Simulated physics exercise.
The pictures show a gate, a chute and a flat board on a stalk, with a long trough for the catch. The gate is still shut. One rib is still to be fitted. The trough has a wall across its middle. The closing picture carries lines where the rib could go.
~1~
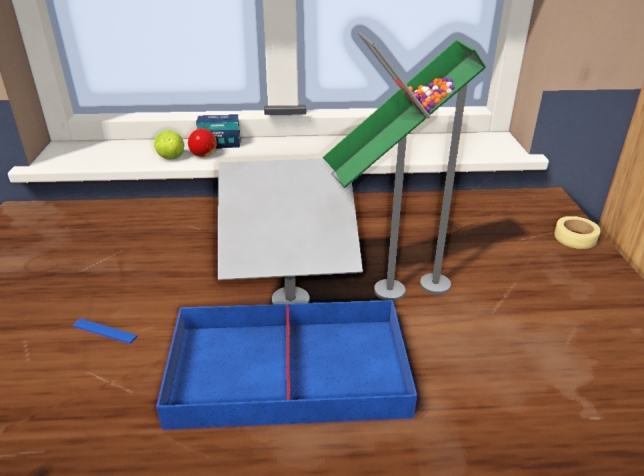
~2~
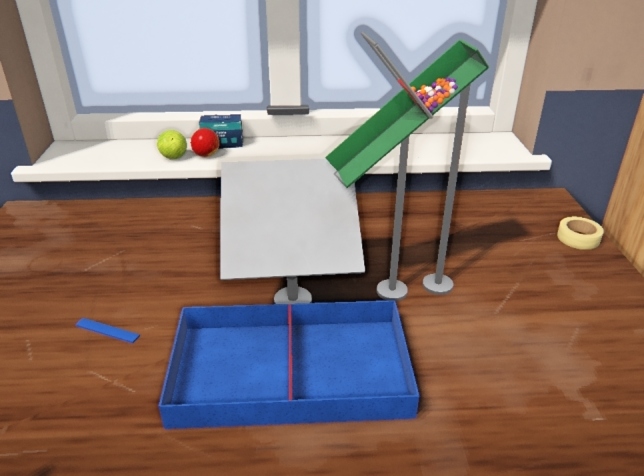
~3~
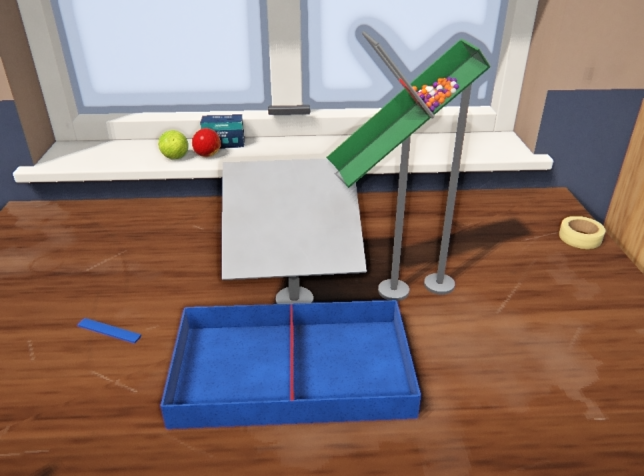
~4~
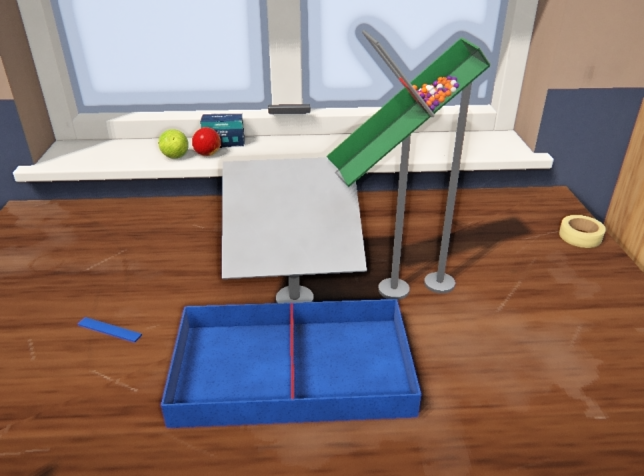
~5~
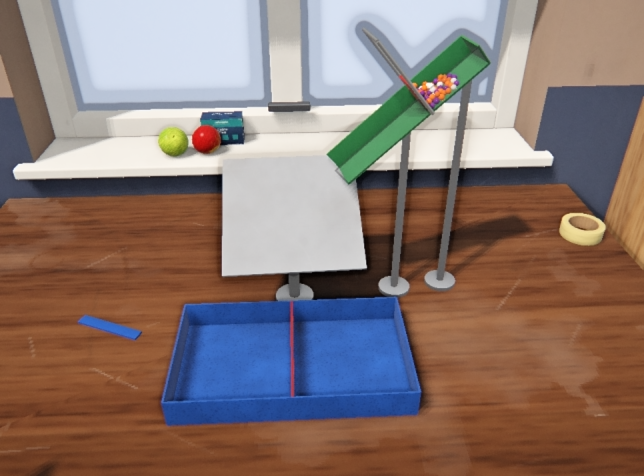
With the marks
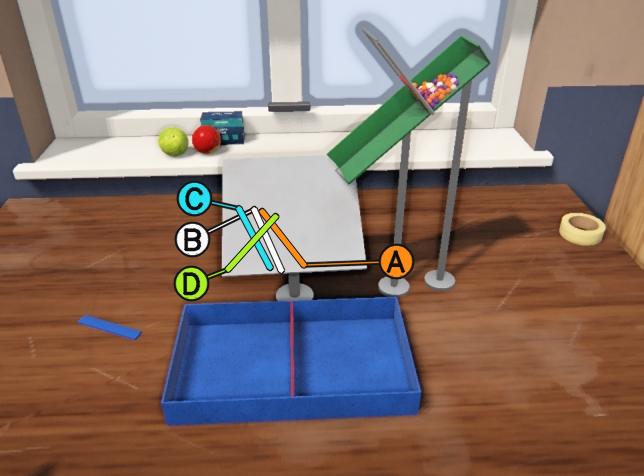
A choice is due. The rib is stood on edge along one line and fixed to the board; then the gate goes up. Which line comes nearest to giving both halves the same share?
C is best.
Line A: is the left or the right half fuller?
The right half.
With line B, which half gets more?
Right.
On the marked copy, line A from (262, 211) to (304, 265); line B from (254, 209) to (281, 270); line C from (238, 208) to (270, 267); line D from (275, 216) to (228, 269).
With A, of what is caught, a small part in the left half, most in the right.
With B, of what is caught, a small part in the left half, most in the right.
With C, of what is caught, about half in the left half, about half in the right.
With D, of what is caught, most in the left half, a small part in the right.
